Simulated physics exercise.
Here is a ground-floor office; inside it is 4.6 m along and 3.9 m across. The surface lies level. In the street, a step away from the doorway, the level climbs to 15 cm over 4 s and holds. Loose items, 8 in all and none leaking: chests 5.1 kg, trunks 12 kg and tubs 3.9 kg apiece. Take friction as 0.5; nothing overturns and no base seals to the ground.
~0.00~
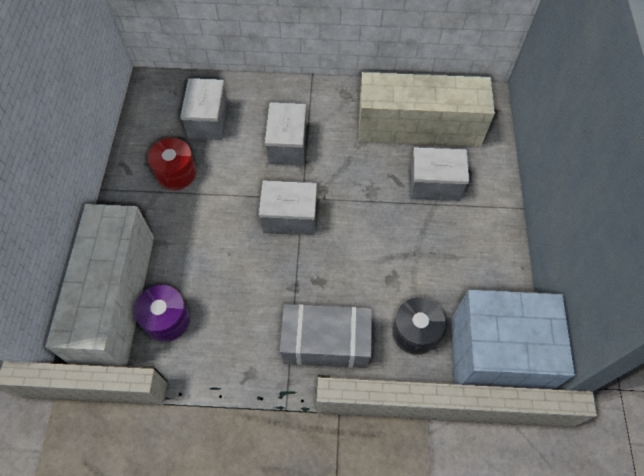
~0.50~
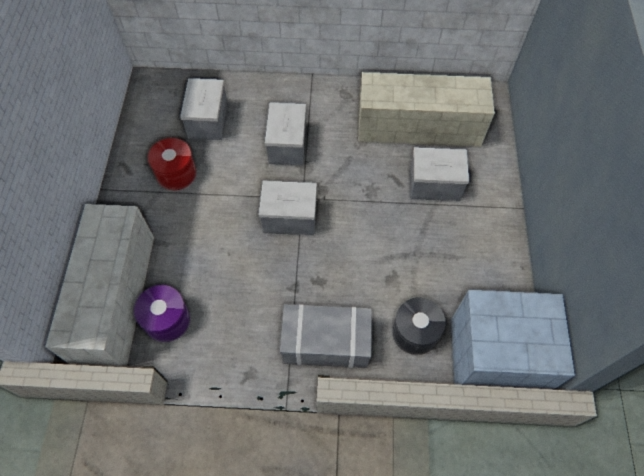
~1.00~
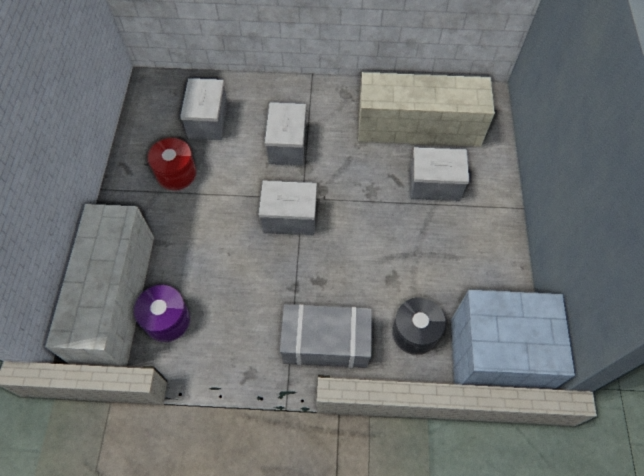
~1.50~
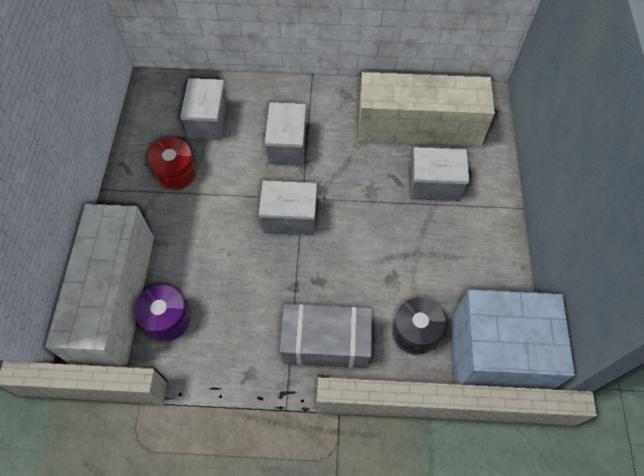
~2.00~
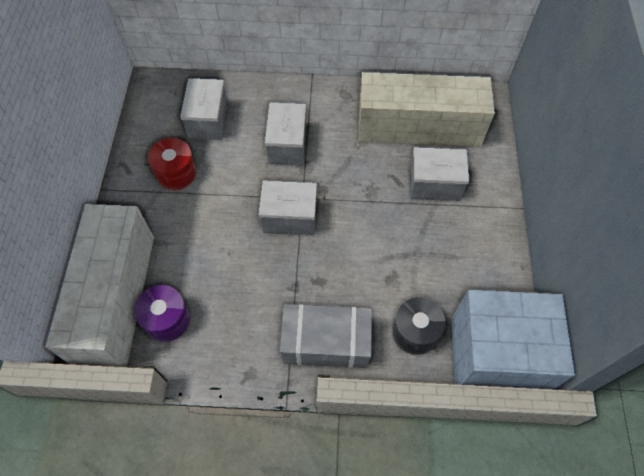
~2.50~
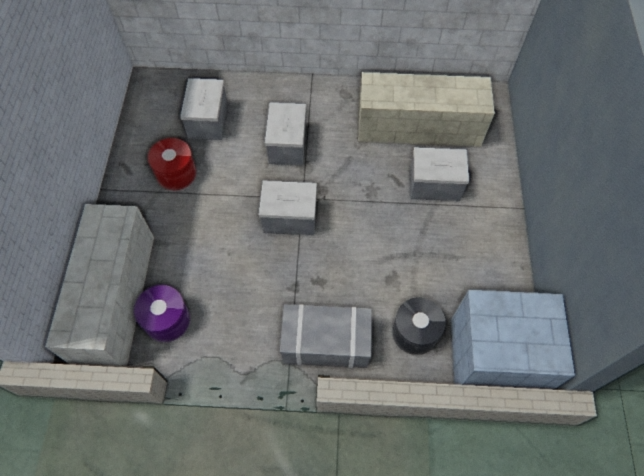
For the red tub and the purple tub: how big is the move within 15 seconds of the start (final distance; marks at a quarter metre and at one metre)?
Red tub moves a short way; purple tub travels far.
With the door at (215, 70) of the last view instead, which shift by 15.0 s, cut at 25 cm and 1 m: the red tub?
Then the red tub travels far.
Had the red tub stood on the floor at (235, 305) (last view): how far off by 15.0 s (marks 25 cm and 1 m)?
It ends far away.
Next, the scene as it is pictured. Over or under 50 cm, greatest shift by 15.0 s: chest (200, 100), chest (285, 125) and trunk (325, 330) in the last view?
In that order: Past it, over, more.
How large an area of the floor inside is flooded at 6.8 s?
Roughly 12 m2.
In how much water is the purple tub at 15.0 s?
Roughly 11 cm.
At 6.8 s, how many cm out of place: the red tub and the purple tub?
Roughly 80 and 50 cm by then.
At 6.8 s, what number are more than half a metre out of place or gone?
5 of them.
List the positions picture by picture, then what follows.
The first frame shows the red tub at (169, 155), on the bottom; the purple tub at (159, 308), on the bottom; water covers 0.0 m2; 0 of 8 have shifted.
The second frame shows the red tub at (169, 155), on the bottom; the purple tub at (159, 308), on the bottom; 0.0 m2 under water; 0 of 8 have shifted.
The third frame shows the red tub at (169, 155) rests on the ground; the purple tub at (159, 308) rests on the ground; water covers 0.0 m2; 0 of 8 have shifted.
The fourth frame shows the red tub at (169, 155), on the bottom; the purple tub at (159, 308), on the bottom; water covers 0.0 m2; 0 of 8 have shifted.
The fifth frame shows the red tub at (169, 155) rests on the ground; the purple tub at (159, 308), on the bottom; 0.0 m2 under water; 0 of 8 have shifted.
The sixth frame shows the red tub at (169, 155), on the bottom; the purple tub at (159, 308) rests on the ground; water covers 0.2 m2; 0 of 8 have shifted.
After 3.5 s the red tub is near (169, 155), 0.0 m from its start, aground; the purple tub is near (159, 308), 0.0 m from its start, aground; 0 afloat.
After 6.8 s the red tub is near (136, 98), 0.9 m from its start, afloat; the purple tub is near (160, 259), 0.5 m from its start, afloat; 4 afloat.
After 11.0 s the red tub is near (109, 175), 0.6 m from its start, afloat; the purple tub is near (206, 69), 2.9 m from its start, afloat; 6 afloat.
After 15.0 s the red tub is near (169, 199), 0.6 m from its start, afloat; the purple tub is near (147, 67), 2.9 m from its start, afloat; 8 afloat.
